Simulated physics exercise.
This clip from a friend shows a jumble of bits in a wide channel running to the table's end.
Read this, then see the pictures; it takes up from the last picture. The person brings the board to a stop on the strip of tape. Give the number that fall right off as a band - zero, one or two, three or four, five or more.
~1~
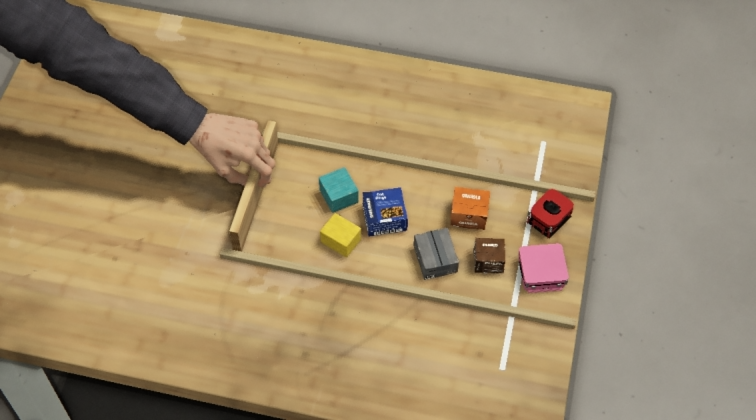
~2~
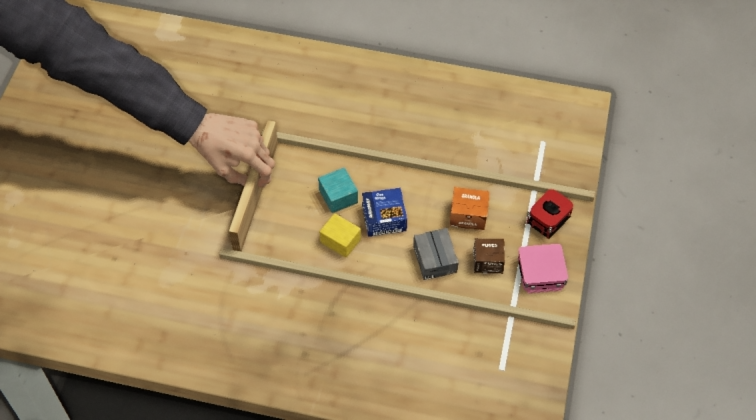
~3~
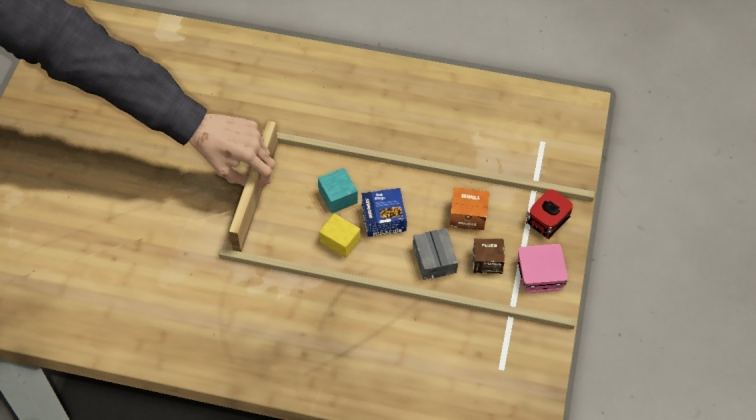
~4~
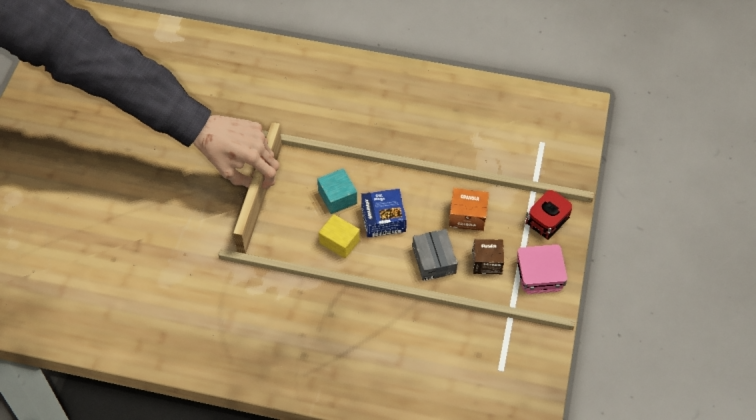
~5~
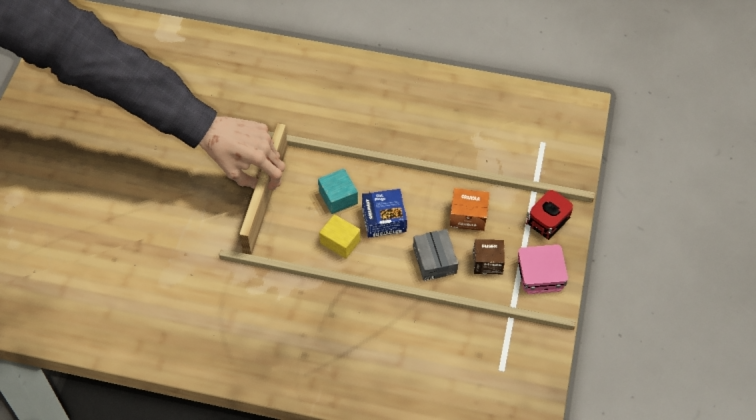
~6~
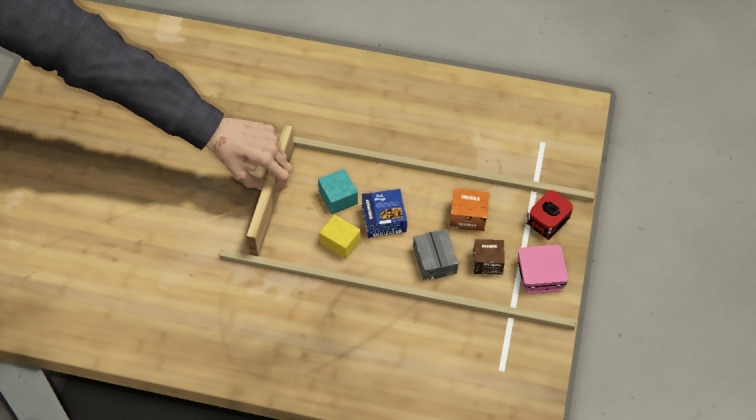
The answer is three or four.
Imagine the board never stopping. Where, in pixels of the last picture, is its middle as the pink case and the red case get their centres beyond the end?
Near (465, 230) in the first case, near (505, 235) in the other.
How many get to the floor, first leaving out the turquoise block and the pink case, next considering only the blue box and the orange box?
Counts - first: 2; second: 2.
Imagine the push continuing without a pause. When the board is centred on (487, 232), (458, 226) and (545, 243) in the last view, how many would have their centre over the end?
Respectively, 1, 0 and 6.
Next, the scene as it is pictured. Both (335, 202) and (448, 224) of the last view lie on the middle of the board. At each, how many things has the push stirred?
Counting first: 3, next 7.
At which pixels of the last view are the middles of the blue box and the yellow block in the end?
Result: One about (574, 254), other about (536, 271).
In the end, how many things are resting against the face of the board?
The number is 2.
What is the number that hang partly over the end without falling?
So the number is 3.
A little later, none off yet; pink case at rest near (542, 270); red case at rest near (550, 215); brown box at rest near (489, 257).
Next, none off yet; pink case shifted a little near (563, 272); red case at rest near (550, 215); brown box shifted about its own width near (523, 261).
When it is over, the number that fall off is three or four; down, brown box, red case and pink case.
